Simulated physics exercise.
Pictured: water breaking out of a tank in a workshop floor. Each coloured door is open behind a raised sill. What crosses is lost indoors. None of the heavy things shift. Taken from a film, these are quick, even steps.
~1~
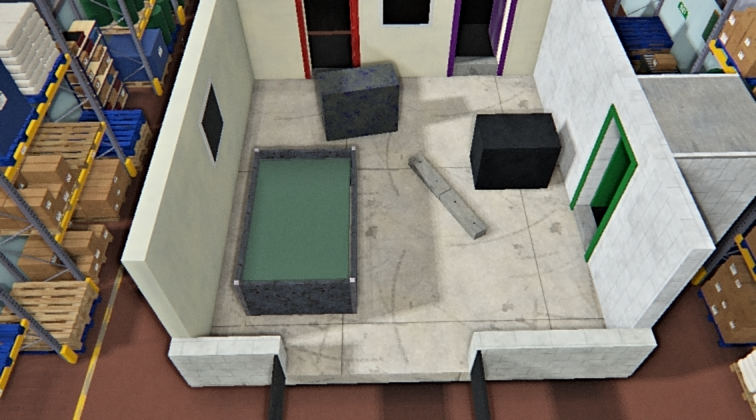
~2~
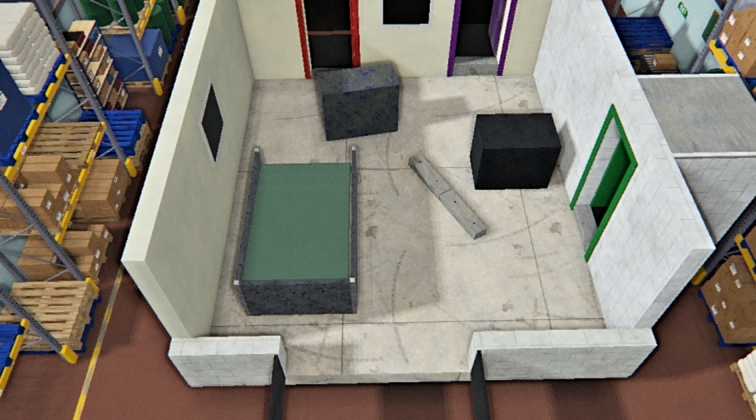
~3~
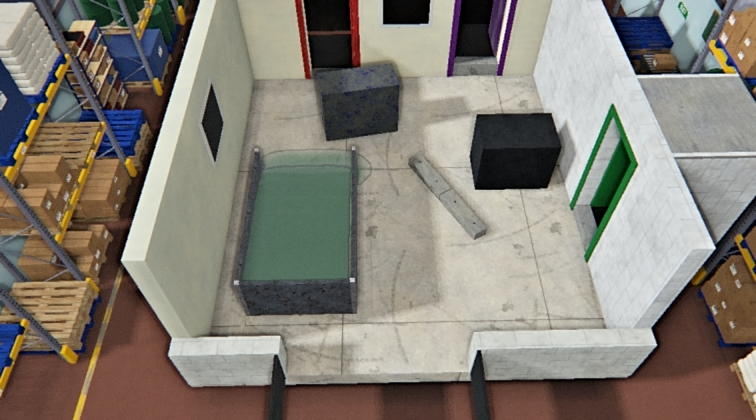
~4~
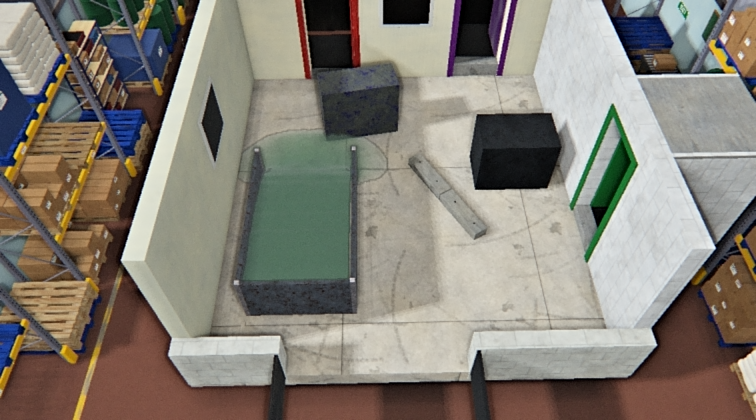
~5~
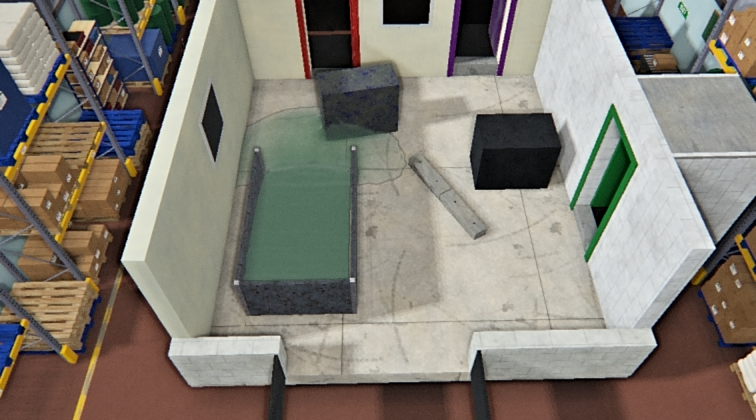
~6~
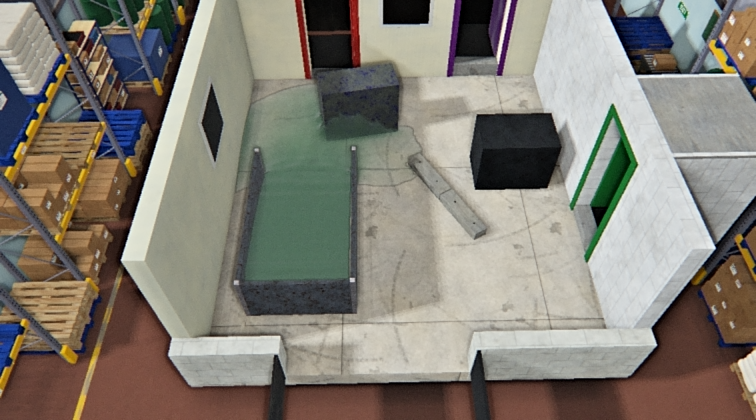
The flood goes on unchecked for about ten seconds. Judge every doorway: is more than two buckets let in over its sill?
The purple door will not top two buckets; the red door will top two buckets; the green door will not top two buckets.
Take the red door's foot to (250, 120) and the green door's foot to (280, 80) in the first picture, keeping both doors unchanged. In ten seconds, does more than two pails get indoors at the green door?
I'd say the green one admits more.
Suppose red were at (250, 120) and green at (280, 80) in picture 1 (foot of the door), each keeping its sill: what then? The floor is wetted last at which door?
Dead last is the purple-painted one.
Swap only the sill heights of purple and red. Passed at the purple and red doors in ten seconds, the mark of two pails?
Then: The purple door floods; the red door is under.
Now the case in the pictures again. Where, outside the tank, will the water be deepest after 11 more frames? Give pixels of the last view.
Near (264, 82).
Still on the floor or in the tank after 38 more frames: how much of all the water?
Close to 92 in a hundred.
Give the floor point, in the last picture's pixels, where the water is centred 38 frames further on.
Somewhere around (401, 162) in the last view.
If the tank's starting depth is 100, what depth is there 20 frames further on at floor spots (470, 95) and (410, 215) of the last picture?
Approx. 8 % then 2 %.
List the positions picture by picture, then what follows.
The first frame shows still water in the water tank at (301, 214).
In the second frame, the front is at a hidden place, out from the gap on the water tank's far side.
In the third frame, the front is at a hidden place, out from the gap on the water tank's far side.
In the fourth frame, the front is at (267, 139), out from the gap on the water tank's far side.
In the fifth frame, water pours out on the water tank's far side and has run to (287, 112).
In the sixth frame, water pours out on the water tank's far side and has run to (301, 87).
A moment on, water covers 30 % of the floor; the purple door not reached, the red door over two buckets in, the green door not reached.
Next, water covers 45 % of the floor; the purple door not reached, the red door over two buckets in, the green door not reached.
Then, water covers 65 % of the floor; the purple door wet at the sill, nothing in, the red door far over two buckets in, the green door wet at the sill, nothing in.
Later, water covers 85 % of the floor; the purple door wet at the sill, nothing in, the red door far over two buckets in, the green door wet at the sill, nothing in.
In the end, water covers 95 % of the floor; the purple door wet at the sill, nothing in, the red door far over two buckets in, the green door wet at the sill, nothing in.
